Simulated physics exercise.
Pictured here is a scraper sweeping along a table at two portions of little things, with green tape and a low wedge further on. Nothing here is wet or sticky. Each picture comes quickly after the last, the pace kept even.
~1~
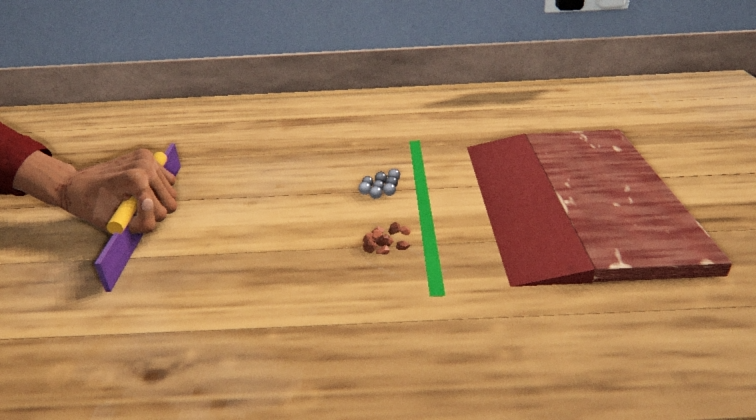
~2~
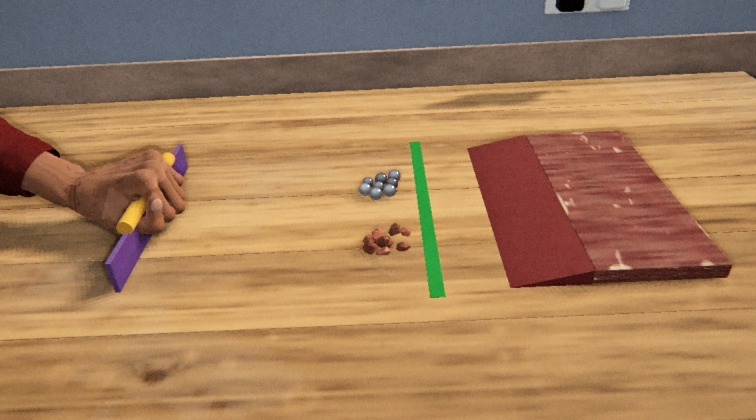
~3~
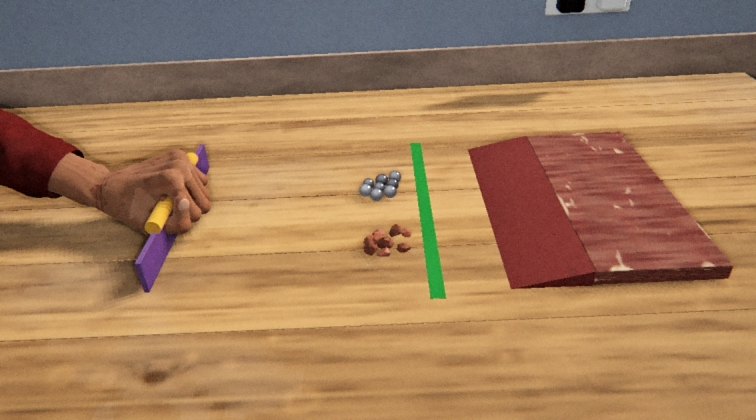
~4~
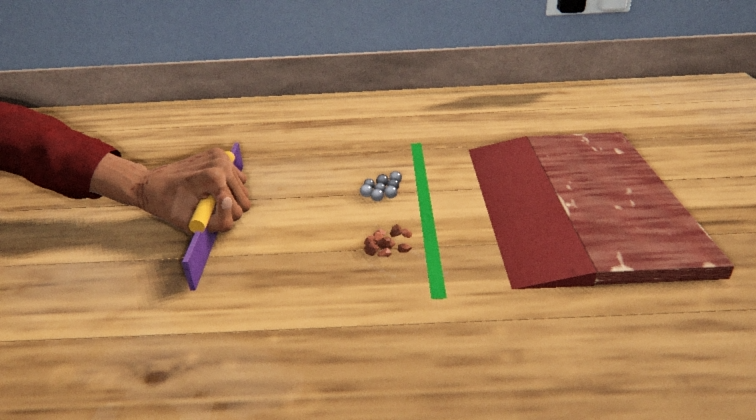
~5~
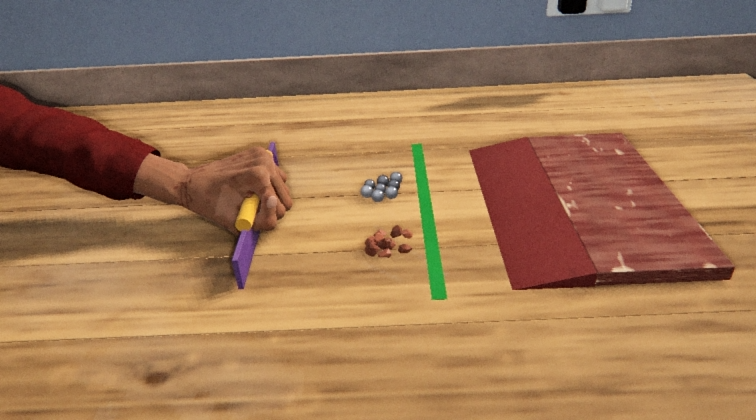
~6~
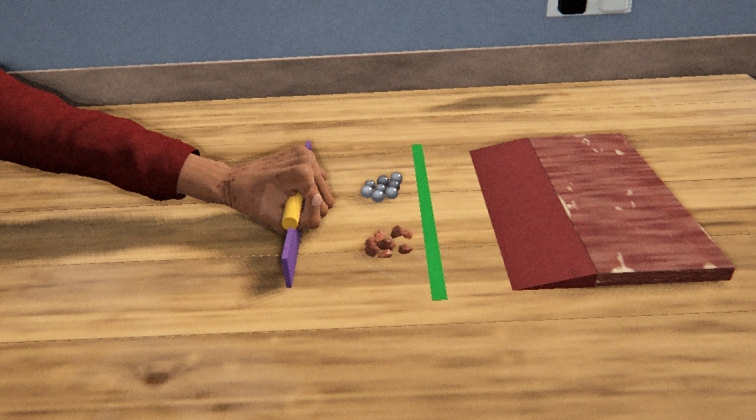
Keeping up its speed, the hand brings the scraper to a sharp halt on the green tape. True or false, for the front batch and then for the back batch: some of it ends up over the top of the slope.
Front batch: False; back batch: True.
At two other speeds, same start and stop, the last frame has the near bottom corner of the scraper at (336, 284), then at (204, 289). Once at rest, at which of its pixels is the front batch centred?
Roughly (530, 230), then (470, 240).
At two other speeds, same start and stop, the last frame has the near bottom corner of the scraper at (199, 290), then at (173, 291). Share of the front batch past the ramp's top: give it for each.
0 %, then 0 %.
Then, 0.11 s after the last picture, scraper still moving, near (377, 186); front batch all short of the ramp; back batch all short of the ramp.
Then, 0.24 s after the last picture, scraper stopped at the green tape; front batch all short of the ramp; back batch all short of the ramp.
Then, 0.52 s after the last picture, scraper stopped at the green tape; front batch about two thirds on the ramp, about a third short of the ramp; back batch all past the top.
By the end, scraper stopped at the green tape; front batch none past the top, about half on the ramp, about half short of the ramp; back batch all past the top.
